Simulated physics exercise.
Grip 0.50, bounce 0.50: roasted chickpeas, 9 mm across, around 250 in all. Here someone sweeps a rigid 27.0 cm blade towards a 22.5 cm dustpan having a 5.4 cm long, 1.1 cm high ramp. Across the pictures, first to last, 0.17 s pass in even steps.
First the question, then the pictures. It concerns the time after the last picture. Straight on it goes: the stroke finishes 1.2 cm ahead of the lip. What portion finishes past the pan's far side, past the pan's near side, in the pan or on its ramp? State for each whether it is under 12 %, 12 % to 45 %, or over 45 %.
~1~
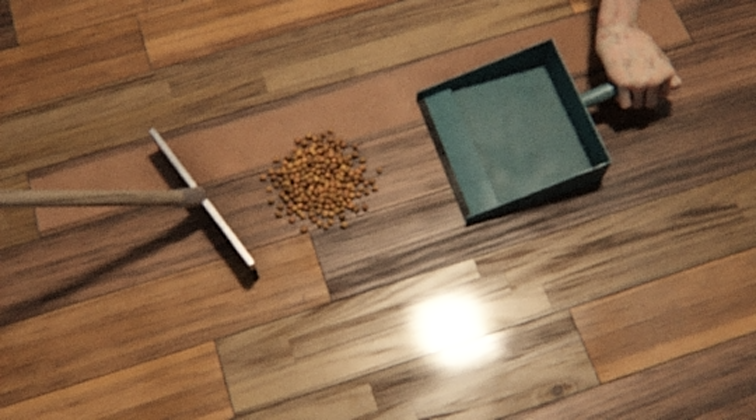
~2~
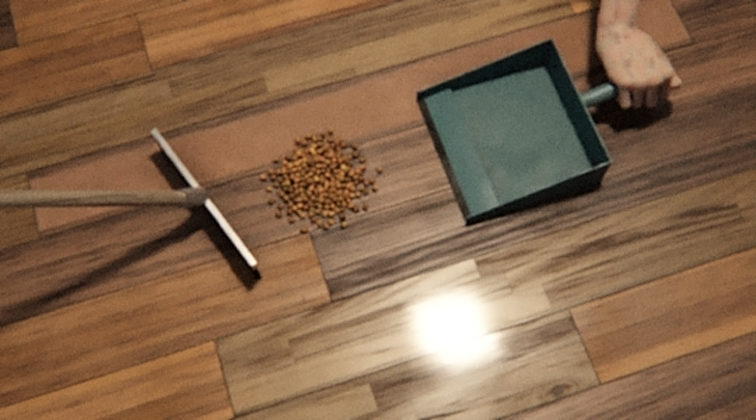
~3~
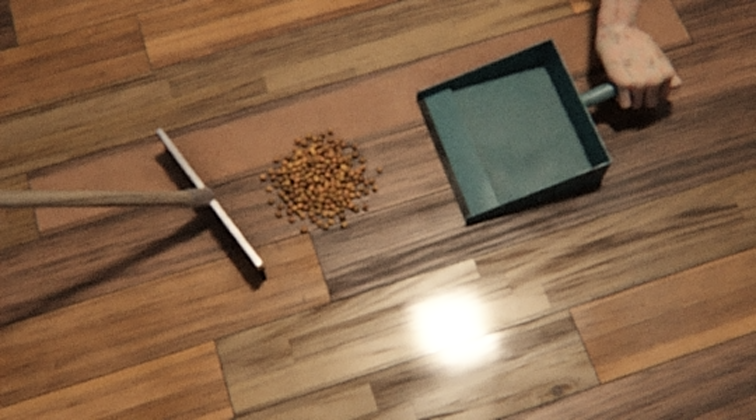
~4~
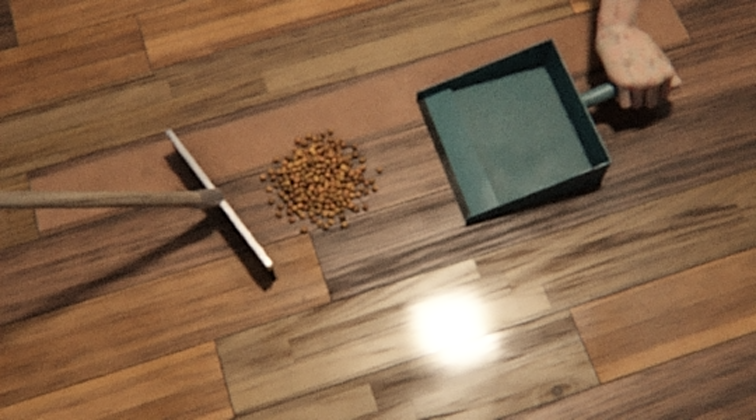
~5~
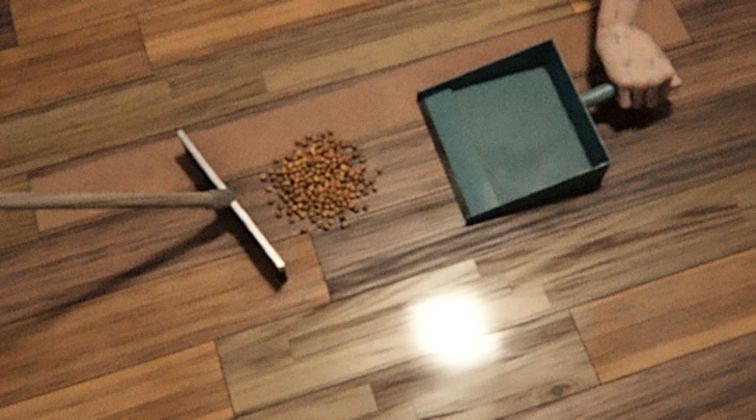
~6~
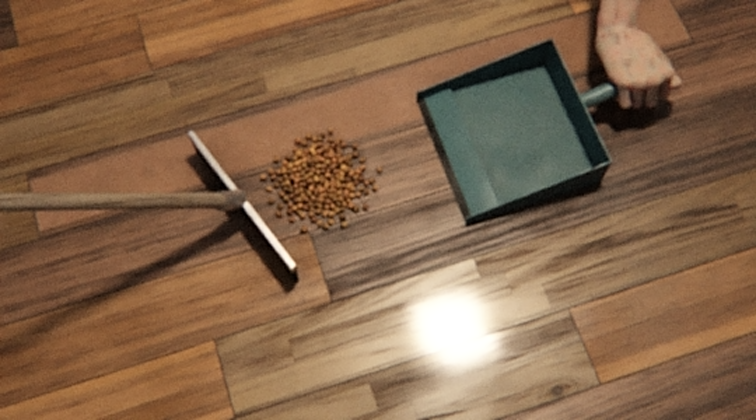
Far side: A small share; near side: A small share; pan: A small share.
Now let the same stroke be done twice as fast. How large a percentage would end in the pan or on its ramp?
Then near 15 in a hundred.
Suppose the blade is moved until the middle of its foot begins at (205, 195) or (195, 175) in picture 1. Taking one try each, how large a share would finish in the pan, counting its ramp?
Close to 0 in a hundred, then close to 5 in a hundred.
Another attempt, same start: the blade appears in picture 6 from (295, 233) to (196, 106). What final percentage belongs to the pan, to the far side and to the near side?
You'd see pan at 25, far at 40 and near at 0.
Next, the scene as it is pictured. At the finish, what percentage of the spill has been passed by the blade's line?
I'd say close to 25 per cent.
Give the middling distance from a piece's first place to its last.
12 cm, roughly.
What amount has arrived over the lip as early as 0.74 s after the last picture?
About 0 percent up to then.
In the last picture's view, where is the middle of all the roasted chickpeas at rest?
Somewhere around (395, 157) in the final frame.
Then, 0.26 s after the last picture, middle of the blade 19 cm from the lip; 0 % over the lip, far side 0 %, near side 0 %.
Then, 0.44 s after the last picture, middle of the blade 10 cm from the lip; 0 % over the lip, far side 5 %, near side 0 %.
Then, 0.74 s after the last picture, middle of the blade 6 cm from the lip; 0 % over the lip, far side 5 %, near side 5 %.
In the end, far side 5 %, near side 5 %, pan 0 %, in front of the lip or behind the blade 95 %.
